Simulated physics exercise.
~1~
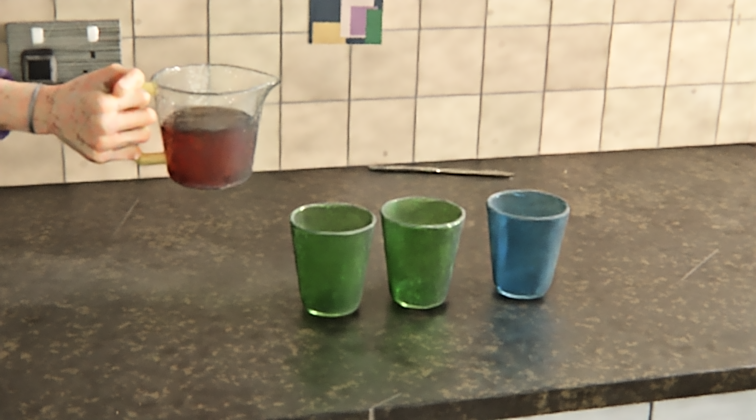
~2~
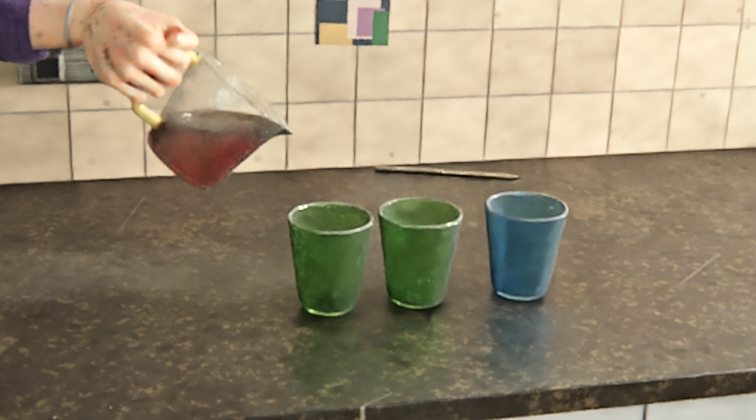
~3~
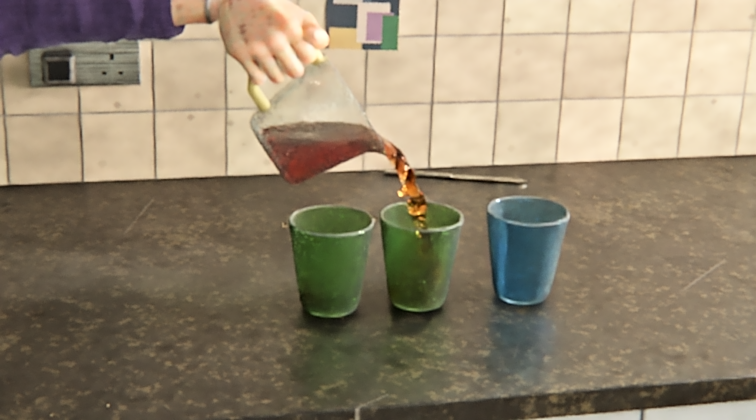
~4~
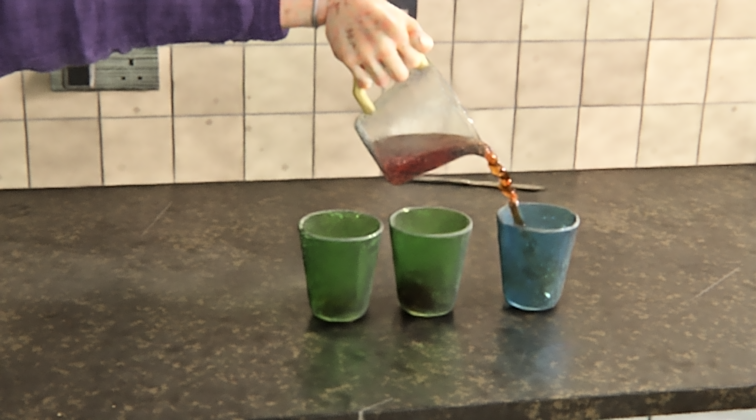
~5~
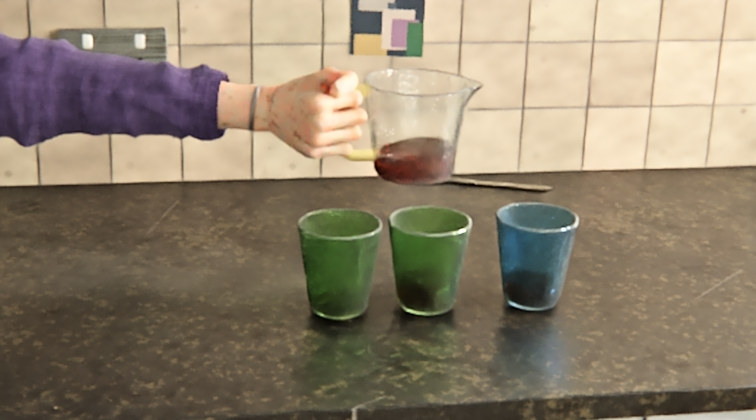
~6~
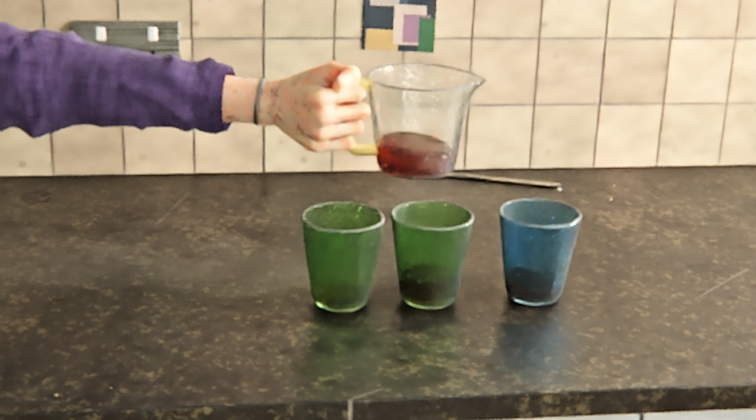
A hand in a purple sleeve holds a clear flared jug of reddish-brown tea by its yellow handle above a dark speckled counter, seen from the front against cream wall tiles. Two green tumblers and a blue one to their right stand in a row, with a thin utensil lying behind them. The hand tips the jug and carries it rightwards, pouring tea into the middle green tumbler and then into the blue one. It then turns the jug upright. The jug ends held above the tumblers with some tea left, while the middle and blue tumblers hold dark tea low down.
